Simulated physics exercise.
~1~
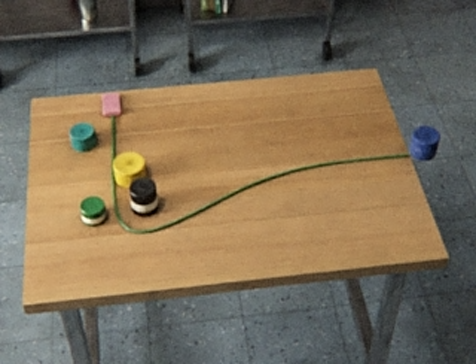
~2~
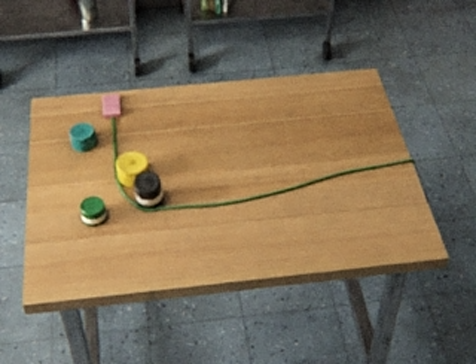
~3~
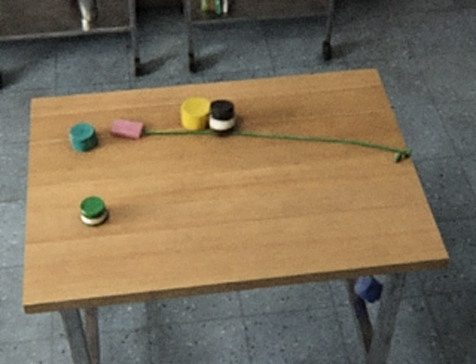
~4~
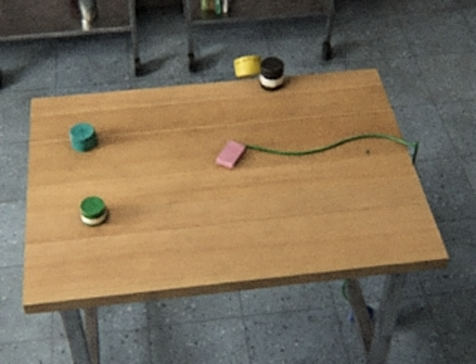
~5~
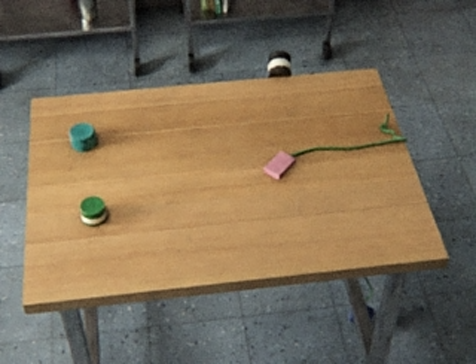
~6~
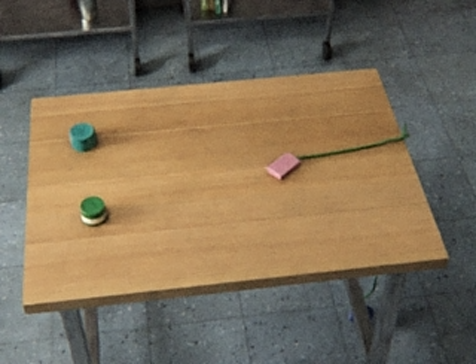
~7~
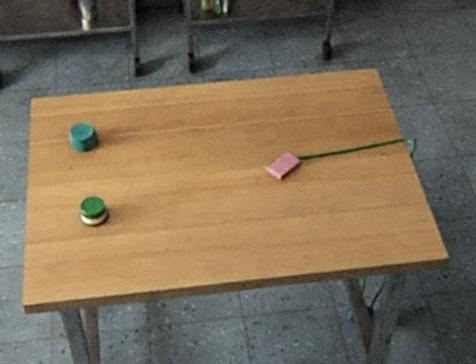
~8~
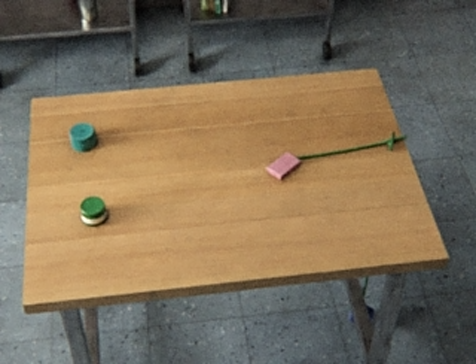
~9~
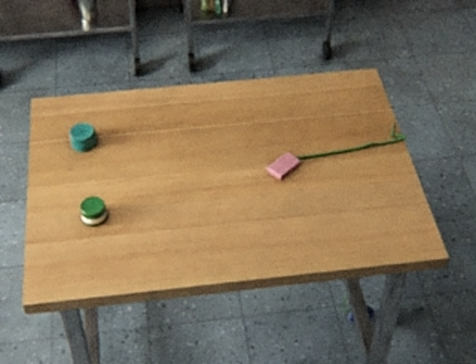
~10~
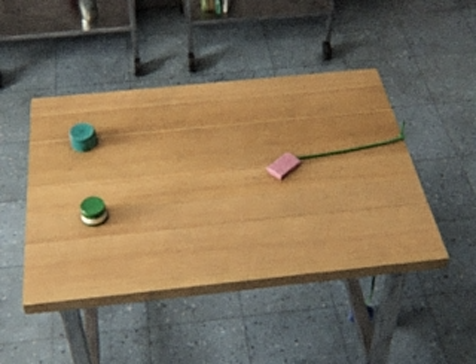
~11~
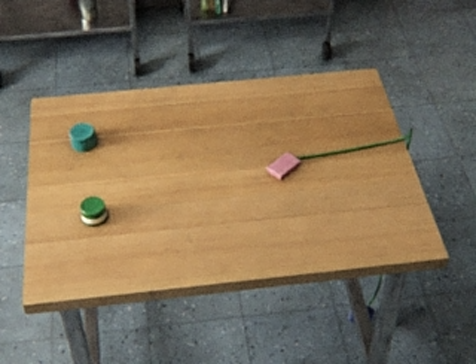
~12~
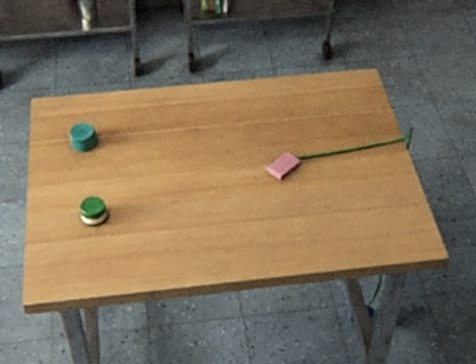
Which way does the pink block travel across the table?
The pink block moves to the right and comes to rest on the right part of the table.
